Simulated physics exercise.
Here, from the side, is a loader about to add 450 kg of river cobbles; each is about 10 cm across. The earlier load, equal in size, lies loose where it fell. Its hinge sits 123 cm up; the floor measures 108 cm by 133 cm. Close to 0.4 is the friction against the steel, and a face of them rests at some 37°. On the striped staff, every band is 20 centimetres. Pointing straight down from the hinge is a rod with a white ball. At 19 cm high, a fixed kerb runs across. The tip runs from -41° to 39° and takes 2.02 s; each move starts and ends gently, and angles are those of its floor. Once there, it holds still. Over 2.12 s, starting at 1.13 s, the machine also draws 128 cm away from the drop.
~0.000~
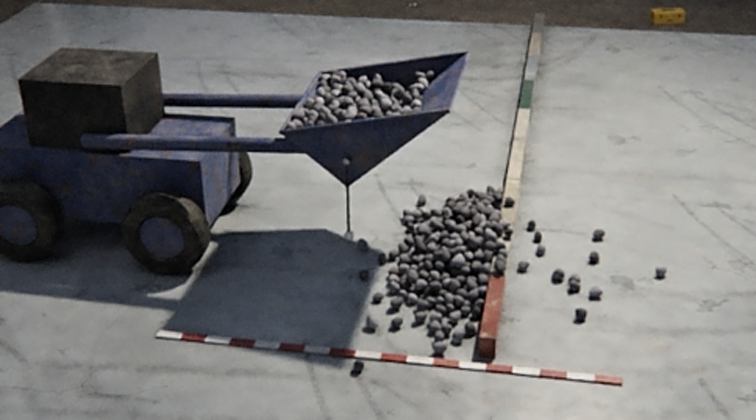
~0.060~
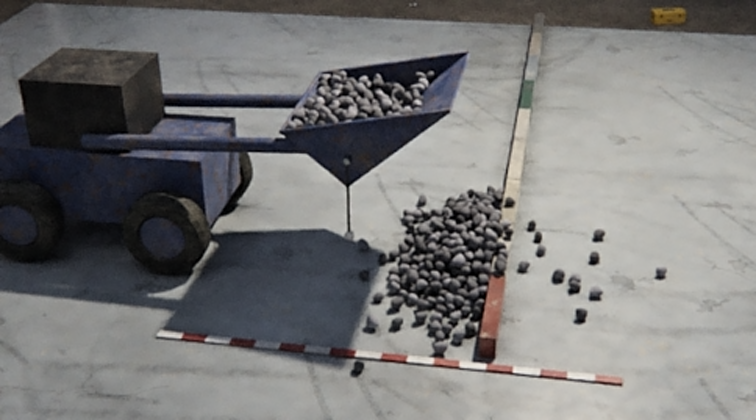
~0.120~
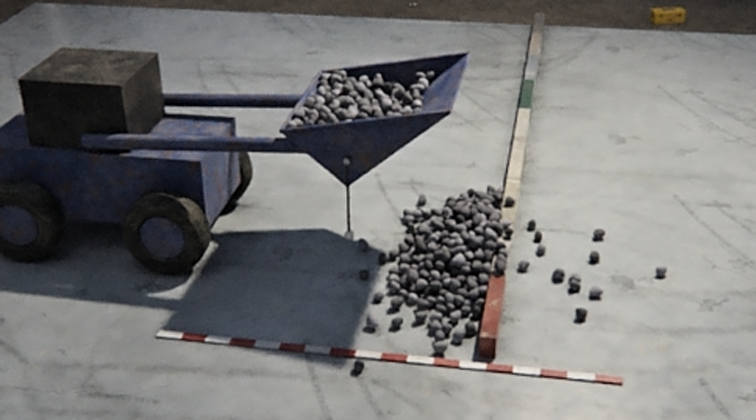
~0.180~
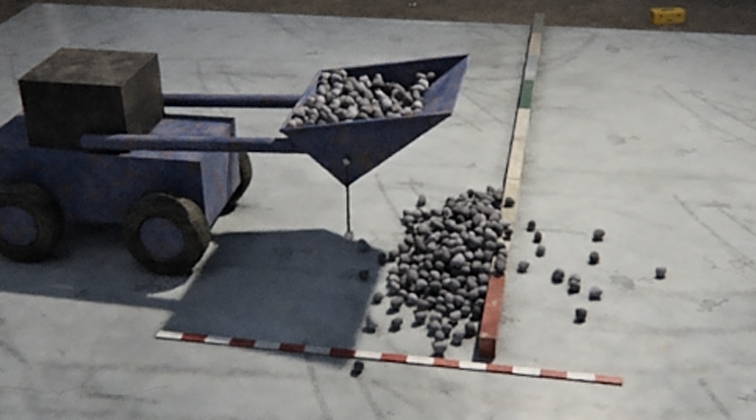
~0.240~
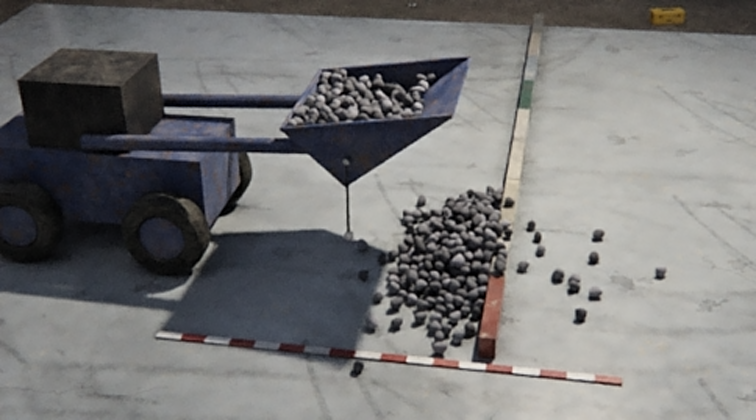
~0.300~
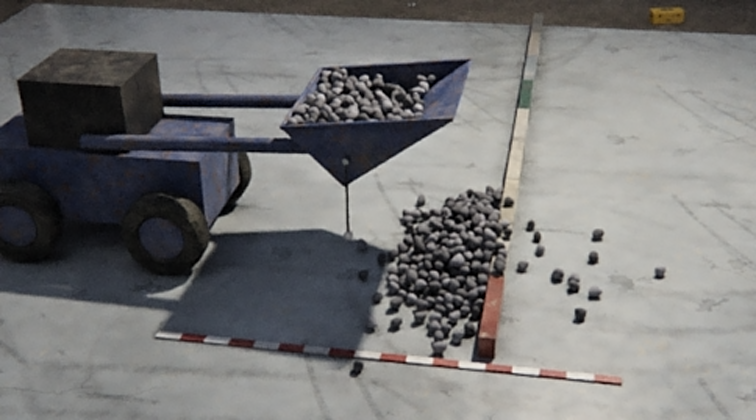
Blue loader very slowly tilting its raised bucket of grey stones slightly forward, near a motionless stone pile against a kerb.
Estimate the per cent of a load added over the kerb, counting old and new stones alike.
Roughly 1 per cent of a load is added.
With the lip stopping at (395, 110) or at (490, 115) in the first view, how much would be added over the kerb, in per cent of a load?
I'd guess close to 0 per cent first and close to 5 per cent second.
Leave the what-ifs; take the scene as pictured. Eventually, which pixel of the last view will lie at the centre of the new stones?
Roughly at pixel (400, 242).
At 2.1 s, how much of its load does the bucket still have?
Close to 20 in a hundred is still held.
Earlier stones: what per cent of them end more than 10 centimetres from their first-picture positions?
About 5 %.
After 1.5 s the floor is at 27°; in per cent of one load, 100 in the bucket, 97 on this side of the kerb, 3 over the kerb; the foremost stones are at (592, 275).
After 2.1 s the floor is at 39°; in per cent of one load, 18 in the bucket, 178 on this side of the kerb, 4 over the kerb; the foremost stones are at (592, 275).
After 3.7 s the floor is at 39°; in per cent of one load, 0 in the bucket, 196 on this side of the kerb, 4 over the kerb; the foremost stones are at (593, 276).
After 6.5 s the floor is at 39°; in per cent of one load, 0 in the bucket, 196 on this side of the kerb, 4 over the kerb; the foremost stones are at (593, 276). Net gain over the kerb, 1.
